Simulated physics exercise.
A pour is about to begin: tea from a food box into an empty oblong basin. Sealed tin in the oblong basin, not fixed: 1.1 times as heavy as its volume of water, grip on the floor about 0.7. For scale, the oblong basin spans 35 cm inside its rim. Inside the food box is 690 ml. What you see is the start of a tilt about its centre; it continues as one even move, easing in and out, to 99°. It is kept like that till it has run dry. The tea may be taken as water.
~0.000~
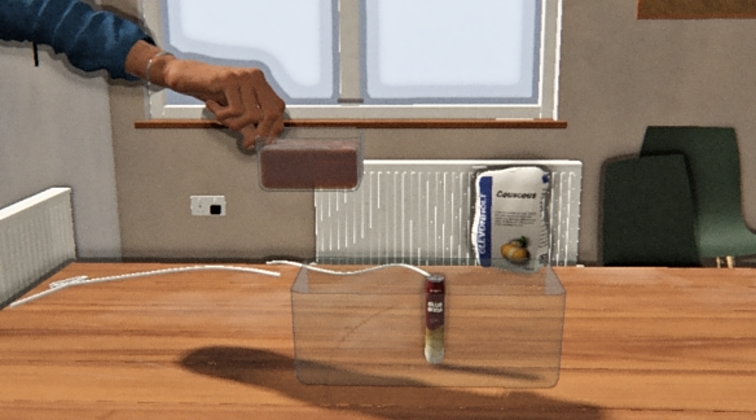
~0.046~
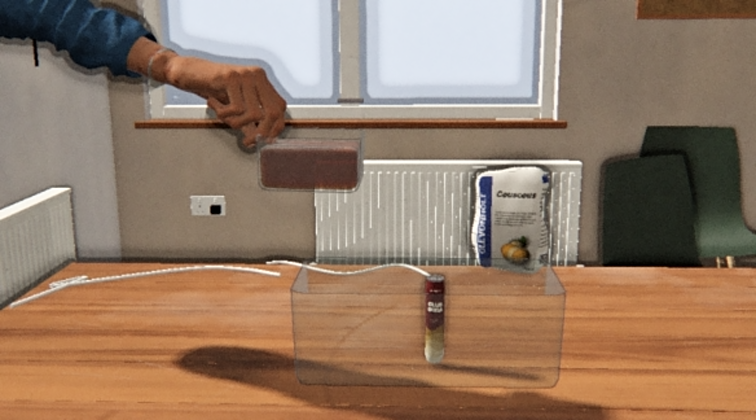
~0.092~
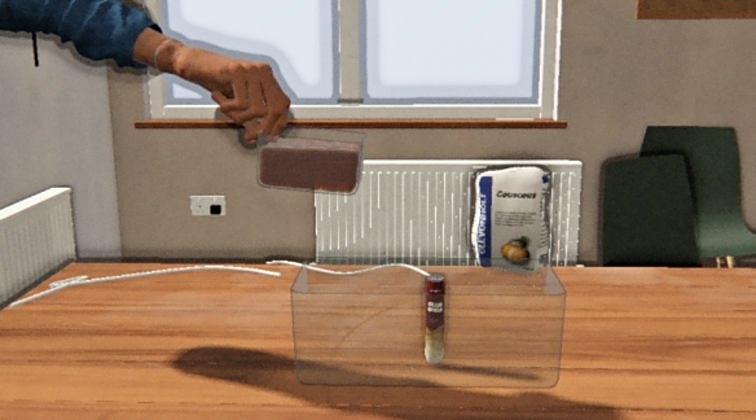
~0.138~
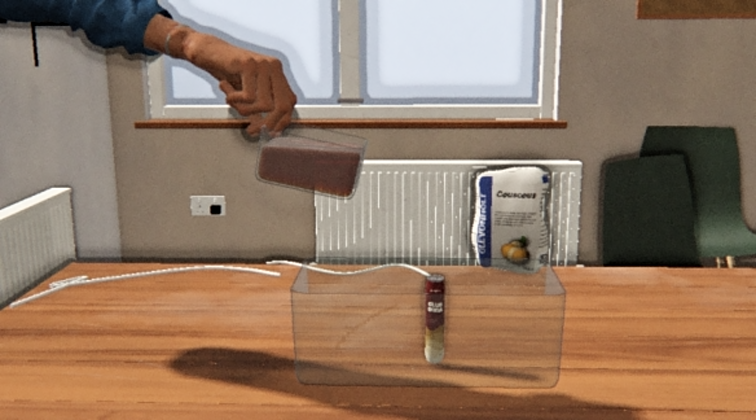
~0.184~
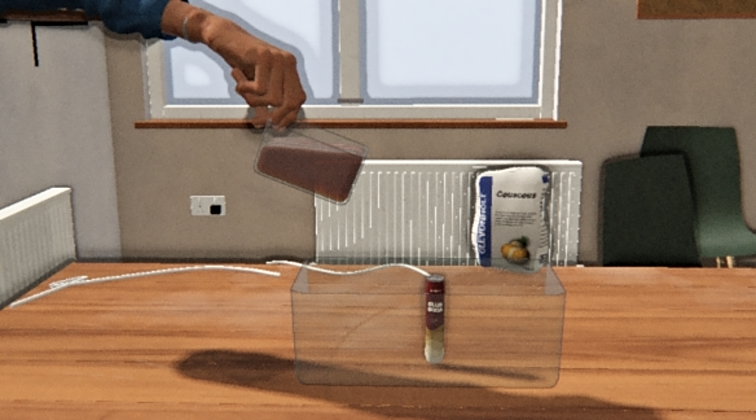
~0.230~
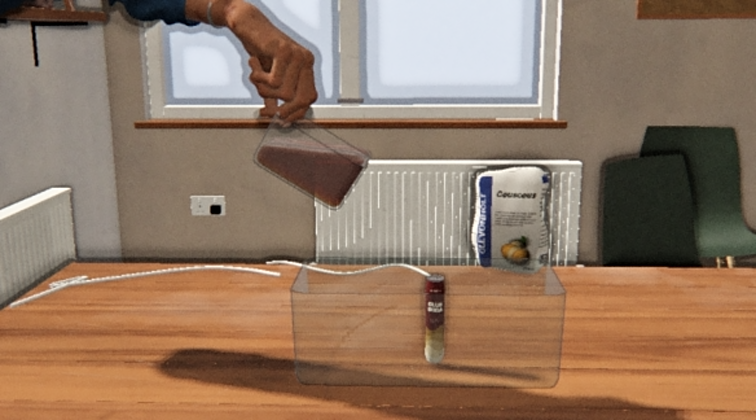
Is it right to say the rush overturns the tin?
Right.
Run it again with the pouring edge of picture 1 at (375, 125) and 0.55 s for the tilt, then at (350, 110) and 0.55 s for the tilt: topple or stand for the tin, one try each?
In the first try it comes down; in the second it comes down.
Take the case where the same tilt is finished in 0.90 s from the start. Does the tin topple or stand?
Result: Tin upright.
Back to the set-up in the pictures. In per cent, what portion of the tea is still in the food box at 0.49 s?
26 %.
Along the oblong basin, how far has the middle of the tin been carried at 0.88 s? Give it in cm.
Near 3 cm of travel.
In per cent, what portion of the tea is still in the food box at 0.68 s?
7 %.
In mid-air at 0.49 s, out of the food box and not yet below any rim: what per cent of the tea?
I'd say close to 52 per cent.
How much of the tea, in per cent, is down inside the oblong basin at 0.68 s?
Reading: Approx. 86 %.
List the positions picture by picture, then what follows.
In the first picture, tilt 0°; pouring edge (361, 135); surface from (266, 145) to (361, 145); the oblong basin's rim runs from (299, 275) to (556, 277); the tin's top is at (435, 282).
In the second picture, tilt 1°; pouring edge (362, 136); surface from (266, 145) to (361, 145).
In the third picture, tilt 6°; pouring edge (363, 140); surface from (267, 143) to (362, 147).
In the fourth picture, tilt 12°; pouring edge (365, 146); surface from (267, 143) to (363, 148).
In the fifth picture, tilt 21°; pouring edge (367, 154); surface from (266, 144) to (366, 150).
In the sixth picture, tilt 32°; pouring edge (367, 164); surface from (265, 143) to (366, 157); 3 per cent is over the edge.
By 0.49 s the tilt is 91° and 25 per cent is still to pour; the tin stands where it began.
By 0.68 s the tilt is 99° and 7 per cent is still to pour; the tin stands 1 cm from where it began.
By 0.88 s the tilt is 99° and 2 per cent is still to pour; the tin leans 18°.
By 1.10 s the tilt is 99° and 0 per cent is still to pour; the tin lies on its side.
At rest the tin lies on its side.
